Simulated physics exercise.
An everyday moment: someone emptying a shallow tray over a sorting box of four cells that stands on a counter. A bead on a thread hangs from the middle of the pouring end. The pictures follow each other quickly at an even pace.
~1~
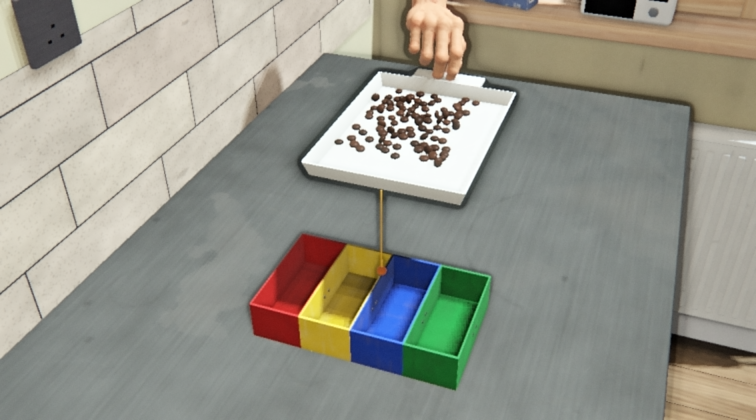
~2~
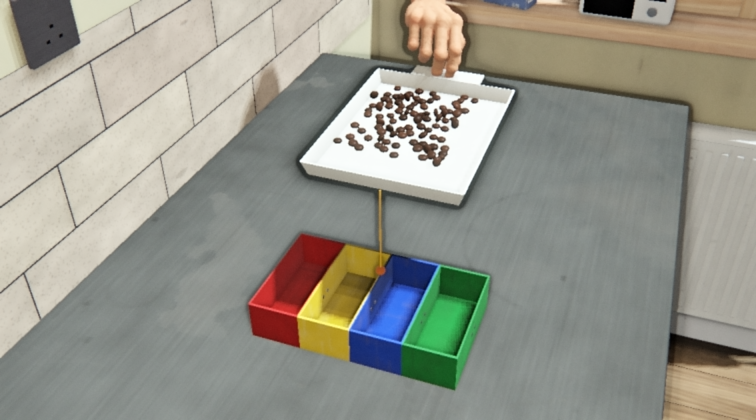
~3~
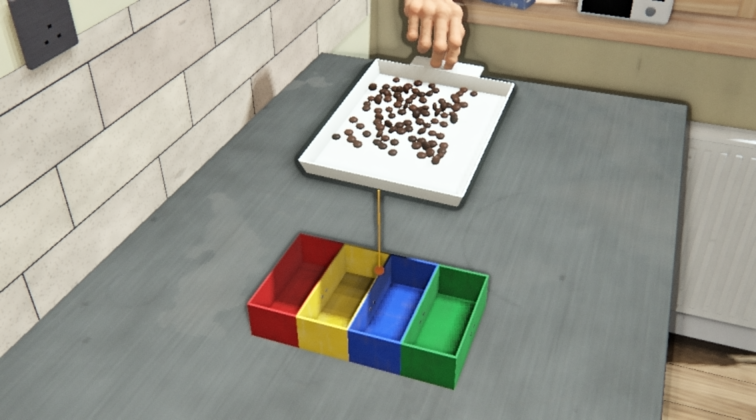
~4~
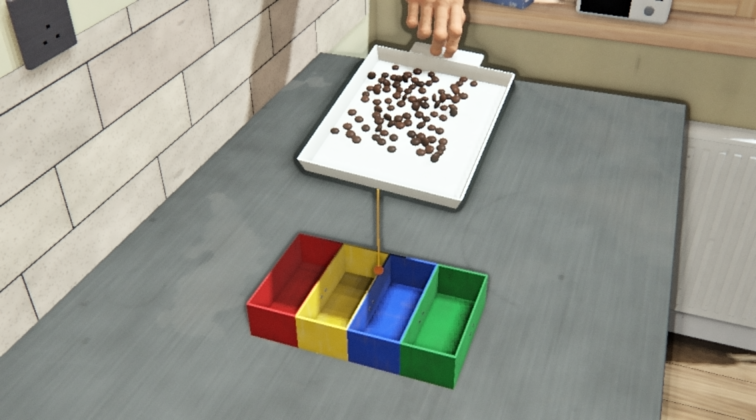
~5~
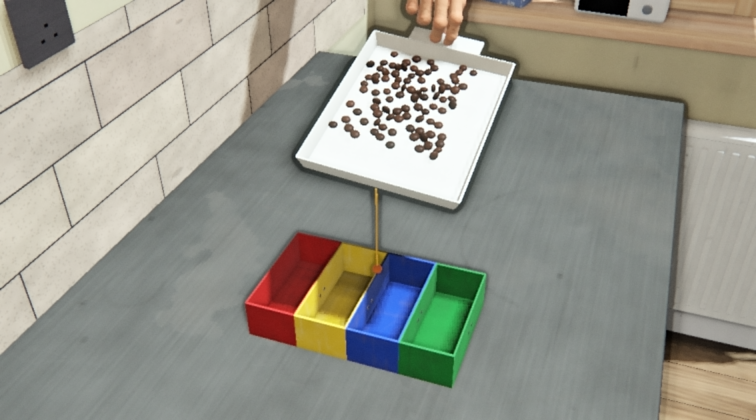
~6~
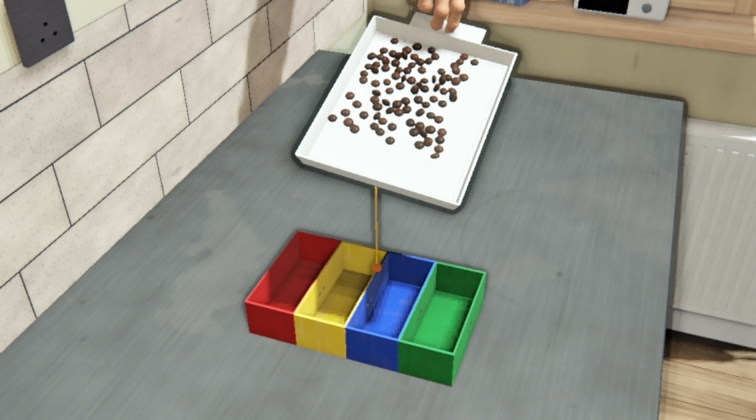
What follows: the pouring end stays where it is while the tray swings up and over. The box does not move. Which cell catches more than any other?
Most goes to the green cell.
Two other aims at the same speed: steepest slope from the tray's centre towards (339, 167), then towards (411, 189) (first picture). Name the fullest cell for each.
In turn: The red one; green.
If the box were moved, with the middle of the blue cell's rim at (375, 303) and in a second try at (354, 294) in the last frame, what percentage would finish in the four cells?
First some 80, then 30 per cent.
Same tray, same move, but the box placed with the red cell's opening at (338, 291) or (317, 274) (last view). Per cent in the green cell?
In turn 10 and 50 in a hundred.
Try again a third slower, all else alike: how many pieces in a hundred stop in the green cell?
Roughly 80 in a hundred.
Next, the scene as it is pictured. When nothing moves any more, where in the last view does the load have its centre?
Around (437, 335).
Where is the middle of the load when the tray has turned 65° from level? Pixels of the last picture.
Roughly at (432, 203).
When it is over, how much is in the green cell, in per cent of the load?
Close to 80 per cent.
Shortly afterwards, tray tipped steeply; the bulk on the tray; near a quarter falling or outside the box.
Next, tray tipped past a quarter turn; a little on the tray; near two thirds in the green cell; a little in the blue cell; a little falling or outside the box.
Some moments later, tray tipped past a quarter turn; the bulk in the green cell; a little in the blue cell; a little falling or outside the box.
In the end, tray tipped past a quarter turn; the bulk in the green cell; a little in the blue cell; none at all in the yellow cell; none at all in the red cell; a little outside the box.
